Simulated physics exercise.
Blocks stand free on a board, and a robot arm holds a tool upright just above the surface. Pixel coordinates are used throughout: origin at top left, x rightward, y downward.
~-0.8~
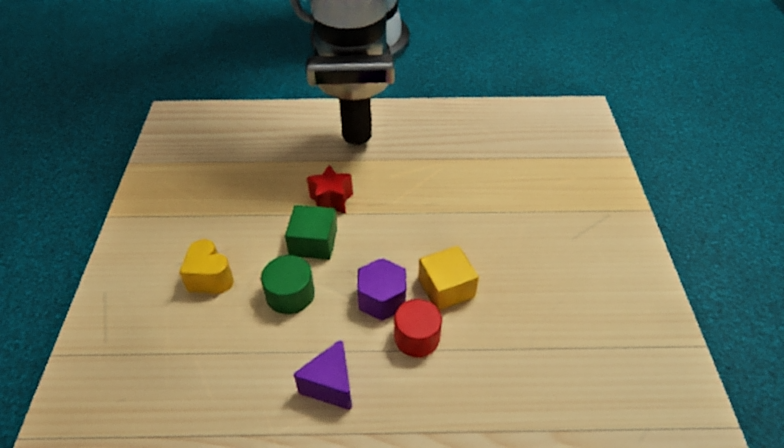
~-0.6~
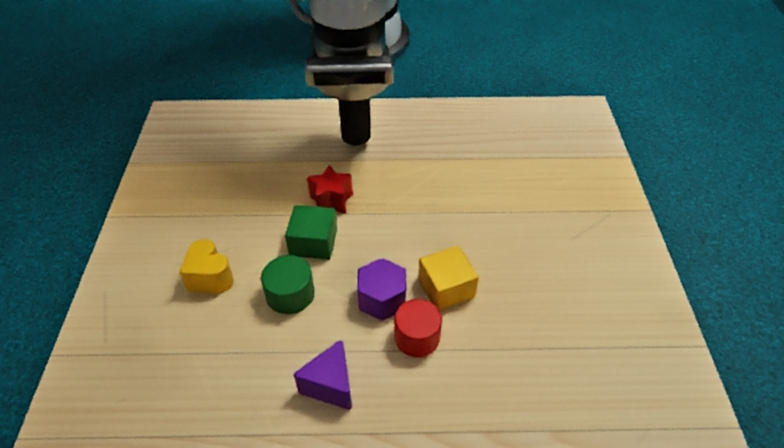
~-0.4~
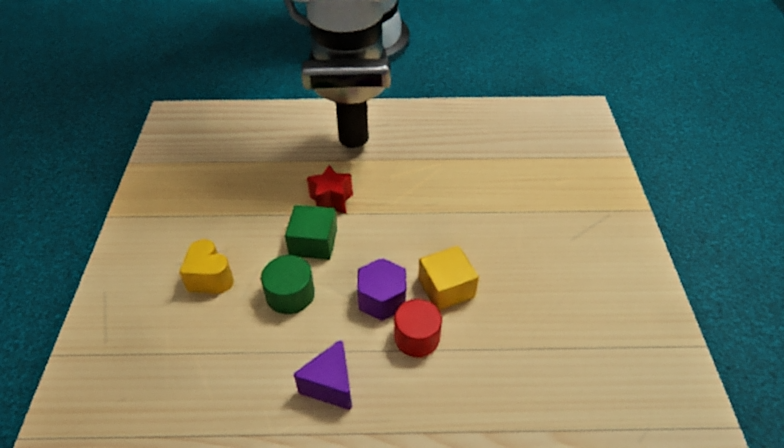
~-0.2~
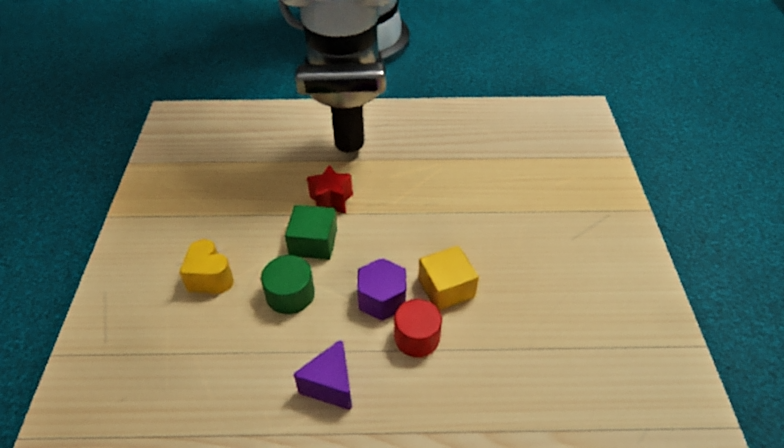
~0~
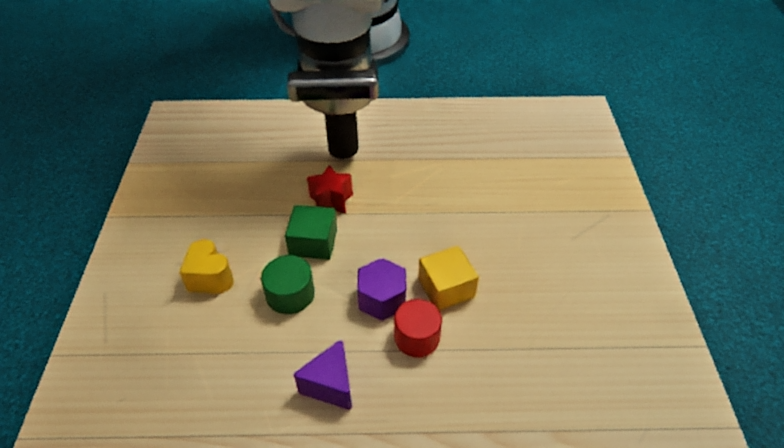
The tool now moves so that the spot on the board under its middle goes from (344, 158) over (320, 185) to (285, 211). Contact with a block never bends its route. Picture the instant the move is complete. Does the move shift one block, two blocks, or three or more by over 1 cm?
Blocks that move over 1 cm: Two.
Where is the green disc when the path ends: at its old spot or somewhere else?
The result: It stays put.
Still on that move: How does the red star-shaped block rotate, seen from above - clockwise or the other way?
Anticlockwise, looking down.
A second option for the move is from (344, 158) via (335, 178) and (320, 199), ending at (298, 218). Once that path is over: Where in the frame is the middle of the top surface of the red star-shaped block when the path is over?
Put as a pixel place, it's (317, 214).
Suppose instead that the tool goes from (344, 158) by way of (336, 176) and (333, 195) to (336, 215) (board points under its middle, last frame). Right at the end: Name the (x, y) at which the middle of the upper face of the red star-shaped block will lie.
In the picture, it is at (336, 220).
What follows on the original path. One third of the way, tool at (327, 170); red star-shaped block at (328, 184).
Two thirds of the way, tool at (308, 186); green square at (311, 226), turned 10° clockwise; red star-shaped block at (325, 196), turned 50° anticlockwise.
At the end, tool at (283, 203); green disc still; green square at (310, 232); red star-shaped block at (317, 197), turned 95° anticlockwise.
